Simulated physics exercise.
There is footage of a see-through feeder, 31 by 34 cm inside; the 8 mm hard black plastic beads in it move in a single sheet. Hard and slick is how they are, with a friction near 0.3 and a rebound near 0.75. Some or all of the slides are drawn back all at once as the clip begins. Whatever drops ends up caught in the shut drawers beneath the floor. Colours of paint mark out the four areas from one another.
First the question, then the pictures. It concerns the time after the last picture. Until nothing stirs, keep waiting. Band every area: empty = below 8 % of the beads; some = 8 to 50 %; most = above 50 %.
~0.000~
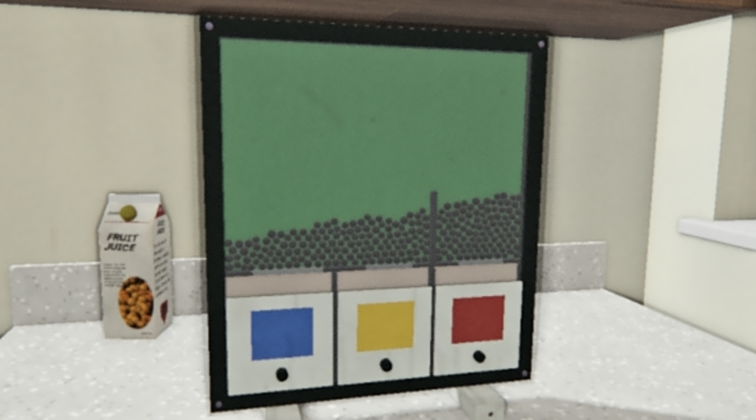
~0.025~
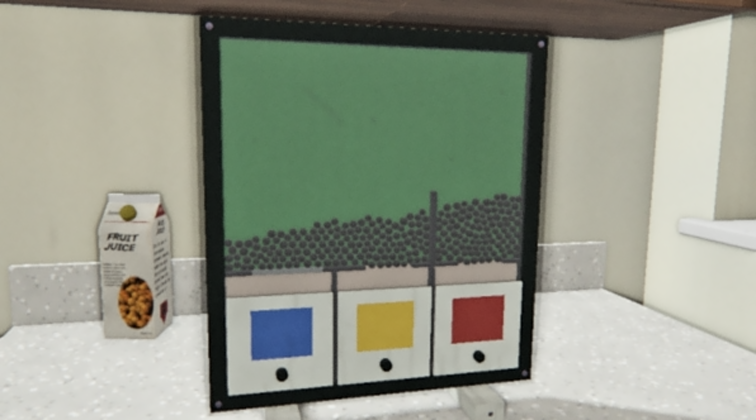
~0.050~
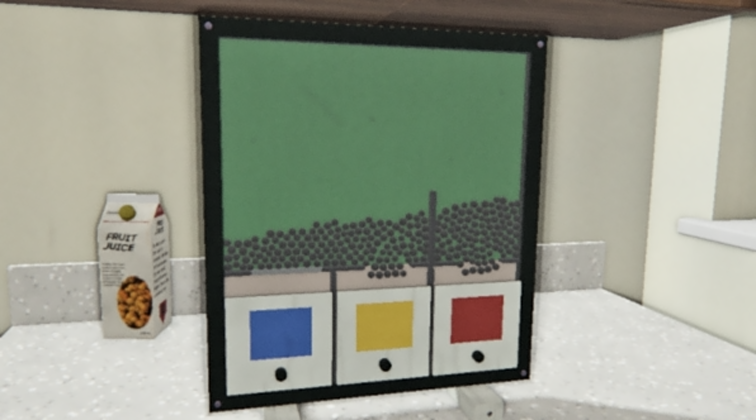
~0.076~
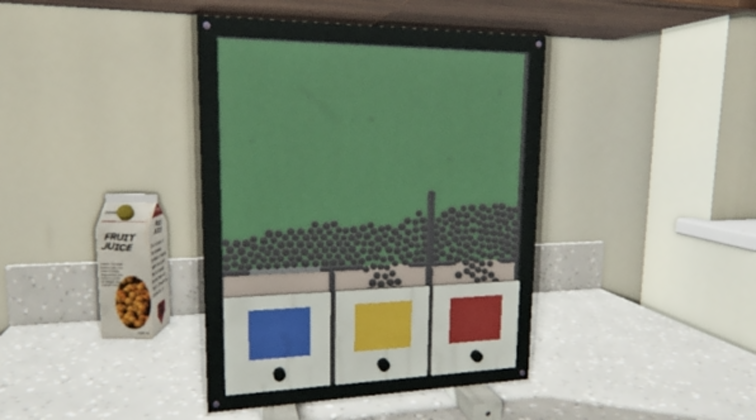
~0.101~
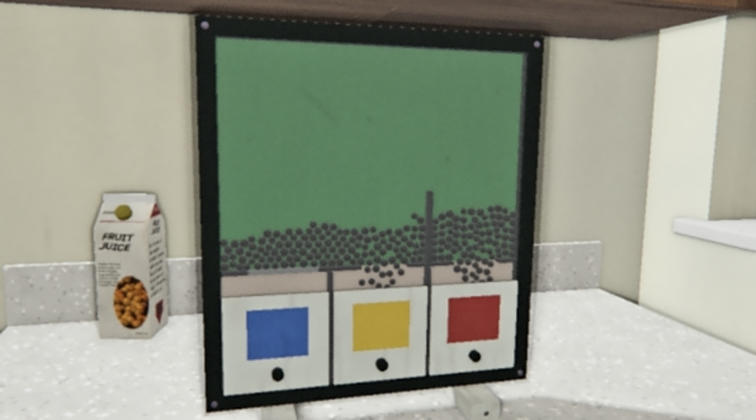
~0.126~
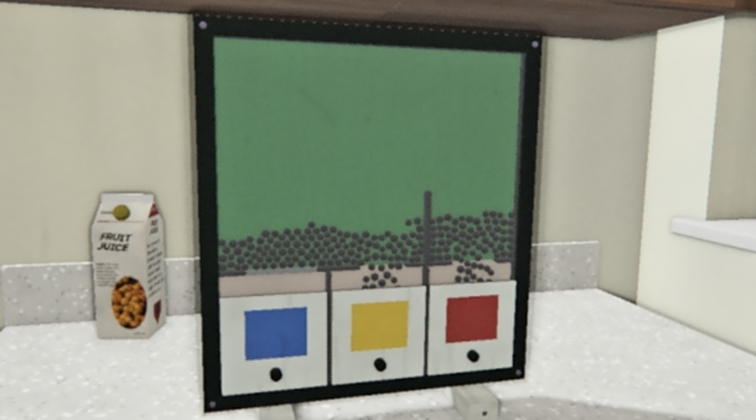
Red = some; blue = empty; green = some; yellow = some.
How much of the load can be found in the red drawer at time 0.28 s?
Around 30 percent of the load.
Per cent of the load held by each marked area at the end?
Red drawer 40, blue drawer 0, green store 20, yellow drawer 40.
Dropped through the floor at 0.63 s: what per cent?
Around 70 per cent.
After 0.28 s, 55 % are out; red 30 %, green 45 %, yellow 20 %.
After 0.63 s, 70 % are out; red 40 %, green 30 %, yellow 35 %.
After 1.33 s, 75 % are out; red 40 %, green 25 %, yellow 40 %.
All still by 2.4 s, 80 % are out; red 40 %, blue 0 %, green 20 %, yellow 40 %.
